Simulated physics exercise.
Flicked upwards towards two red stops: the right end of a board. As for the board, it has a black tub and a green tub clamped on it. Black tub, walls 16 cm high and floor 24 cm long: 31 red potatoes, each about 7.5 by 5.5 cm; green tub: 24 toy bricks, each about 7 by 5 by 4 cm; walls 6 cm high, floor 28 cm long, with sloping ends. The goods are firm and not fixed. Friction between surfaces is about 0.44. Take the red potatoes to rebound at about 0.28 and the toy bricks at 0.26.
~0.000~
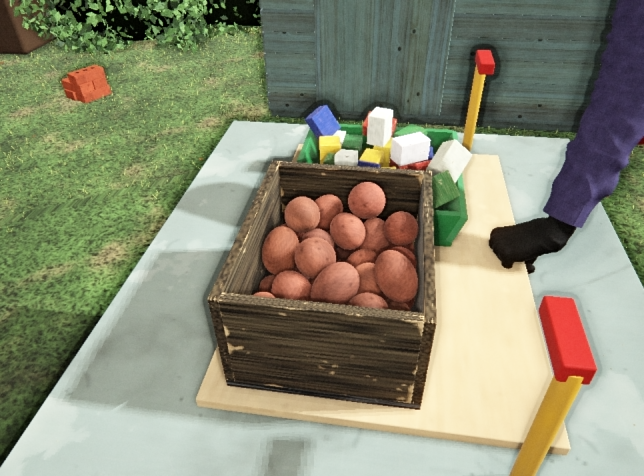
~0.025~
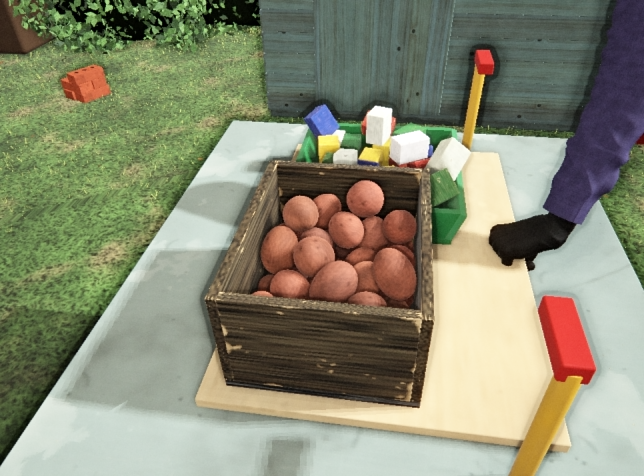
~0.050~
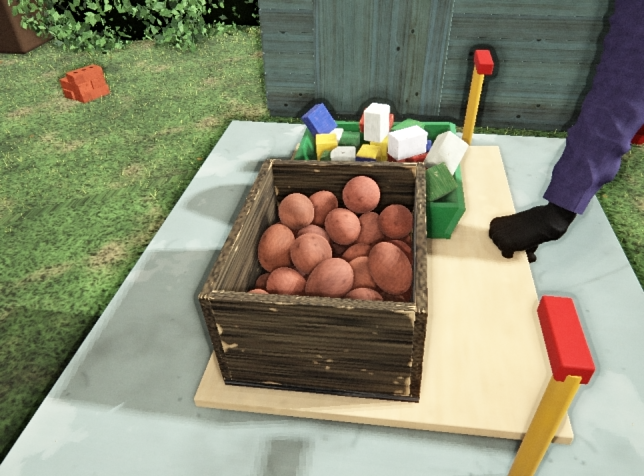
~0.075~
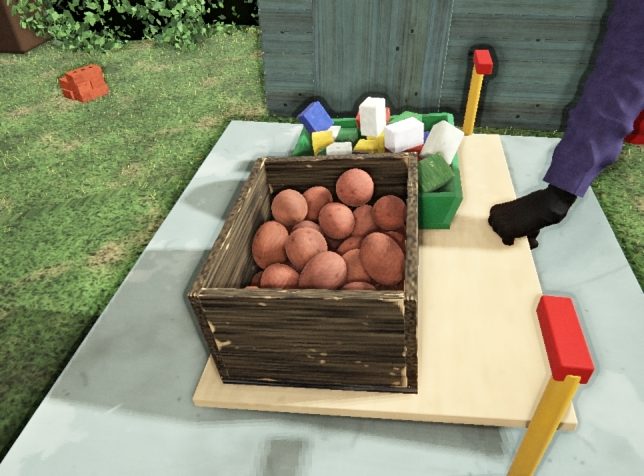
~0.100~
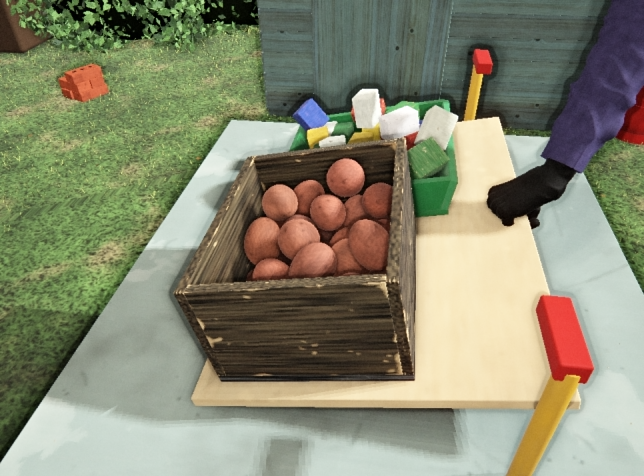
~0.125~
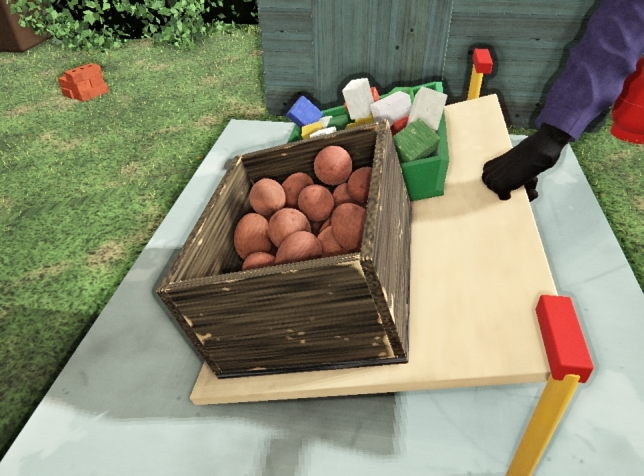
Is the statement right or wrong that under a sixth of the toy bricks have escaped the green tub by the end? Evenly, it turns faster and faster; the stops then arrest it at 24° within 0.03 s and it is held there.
Wrong.
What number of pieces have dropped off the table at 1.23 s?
It comes to near 8.
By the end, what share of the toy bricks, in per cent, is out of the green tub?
It works out to roughly 50 percent.
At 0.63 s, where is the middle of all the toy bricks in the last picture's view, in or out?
Middle: About (299, 150) px.
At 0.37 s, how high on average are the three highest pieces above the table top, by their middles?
About 28 cm up, on average.
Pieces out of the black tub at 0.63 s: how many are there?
At that moment the black tub count out stands near 3.
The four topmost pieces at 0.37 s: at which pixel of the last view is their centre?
Looks like somewhere near (247, 117).
After 0.13 s, it hits the stops.
After 0.23 s, tilt 24°; black tub 31 in, 0 out and green tub 24 in, 0 out.
After 0.37 s, tilt 24°; black tub 31 in, 0 out and green tub 20 in, 4 out.
After 0.63 s, tilt 24°; black tub 28 in, 3 out and green tub 13 in, 11 out.
Final count (at 1.23 s), black tub 28 in, 3 out and green tub 12 in, 12 out. Asked share, 12 of 24, 50 per cent.
